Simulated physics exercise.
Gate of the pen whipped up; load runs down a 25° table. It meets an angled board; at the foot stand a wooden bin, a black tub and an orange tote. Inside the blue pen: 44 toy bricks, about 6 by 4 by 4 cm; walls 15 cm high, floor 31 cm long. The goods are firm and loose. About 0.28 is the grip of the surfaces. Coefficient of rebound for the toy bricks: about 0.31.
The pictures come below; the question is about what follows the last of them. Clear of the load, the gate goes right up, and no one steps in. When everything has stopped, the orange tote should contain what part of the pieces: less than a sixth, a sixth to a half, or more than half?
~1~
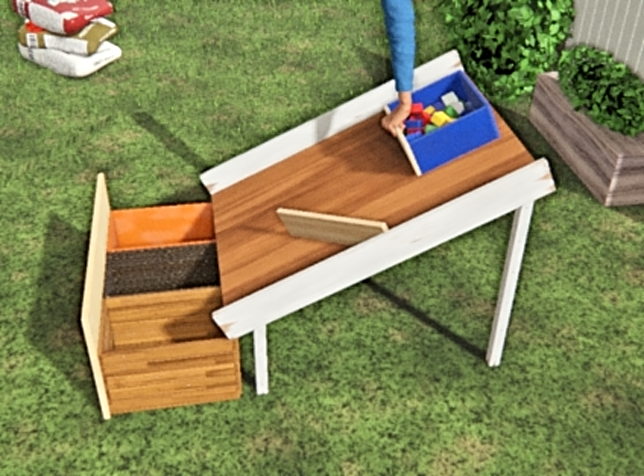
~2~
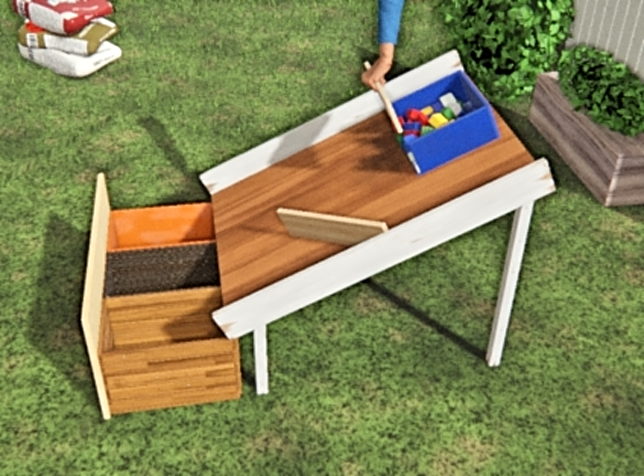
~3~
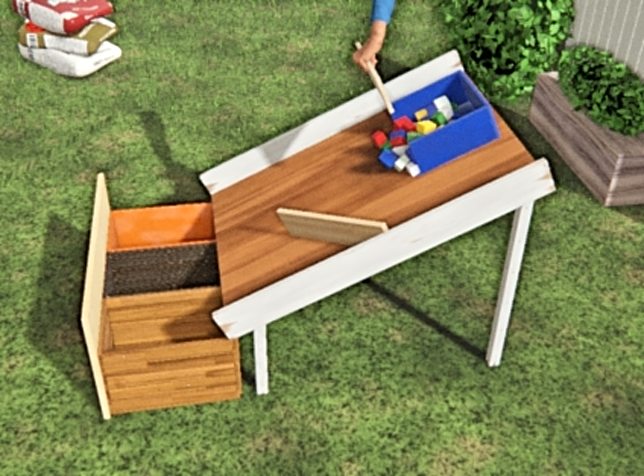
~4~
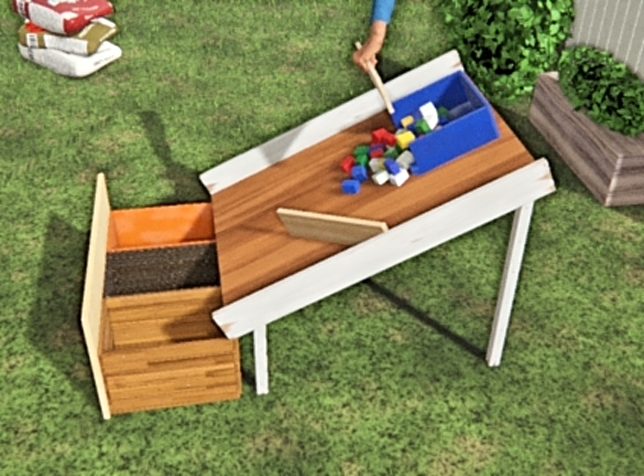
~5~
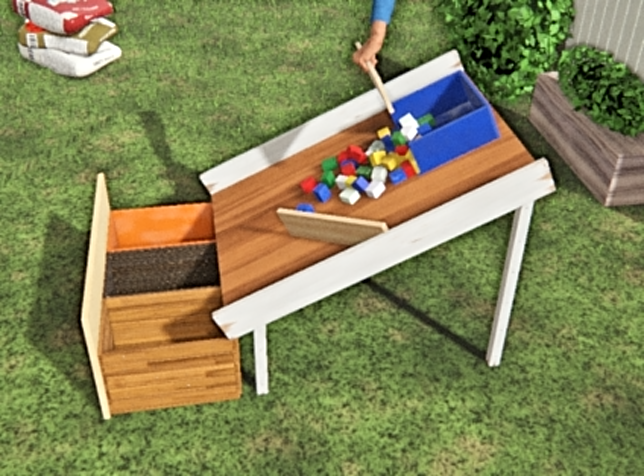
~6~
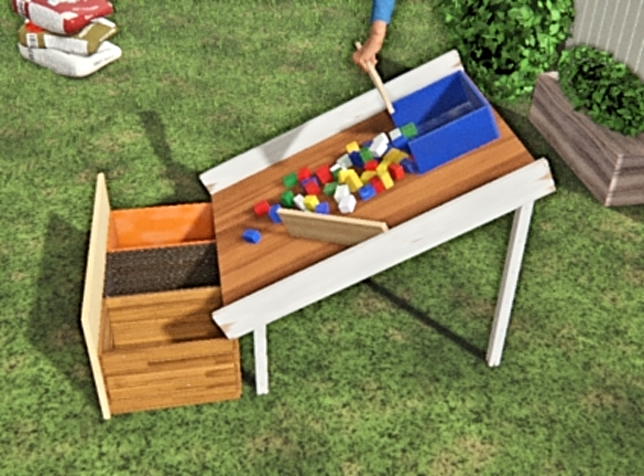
Between one sixth and half.
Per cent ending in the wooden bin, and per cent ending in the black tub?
Roughly 0 and 75 per cent.
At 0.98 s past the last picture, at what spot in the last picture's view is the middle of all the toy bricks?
Roughly at pixel (137, 314).
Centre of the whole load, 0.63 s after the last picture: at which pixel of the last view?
The middle of the load sits near (153, 282).
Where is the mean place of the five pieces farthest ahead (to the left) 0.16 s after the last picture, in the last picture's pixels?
Somewhere near pixel (216, 242) of the last view.
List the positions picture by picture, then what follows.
In the first frame (we follow the rim corner now nearest the camera), blue pen at (486, 106); orange tote at (110, 250); nothing out yet.
In the second frame, blue pen at (486, 106).
In the third frame, blue pen at (486, 106); 8 out.
In the fourth frame, blue pen at (486, 106); 19 out, the lowest brick at (351, 187).
In the fifth frame, blue pen at (486, 106); 30 out, the lowest brick at (305, 211).
In the sixth frame, blue pen at (486, 106); orange tote at (110, 250); 42 out, the lowest brick at (252, 237).
Then, 0.16 s after the last picture, 1 in the black tub, 42 on the slope and 1 in the air.
Then, 0.35 s after the last picture, 7 in the black tub, 2 in the orange tote, 32 on the slope and 3 in the air.
Then, 0.63 s after the last picture, 23 in the black tub, 9 in the orange tote, 7 on the slope and 5 in the air.
When it is over (0.98 s after the last picture), 32 in the black tub and 12 in the orange tote. Asked share, 12 of 44, 27 per cent.
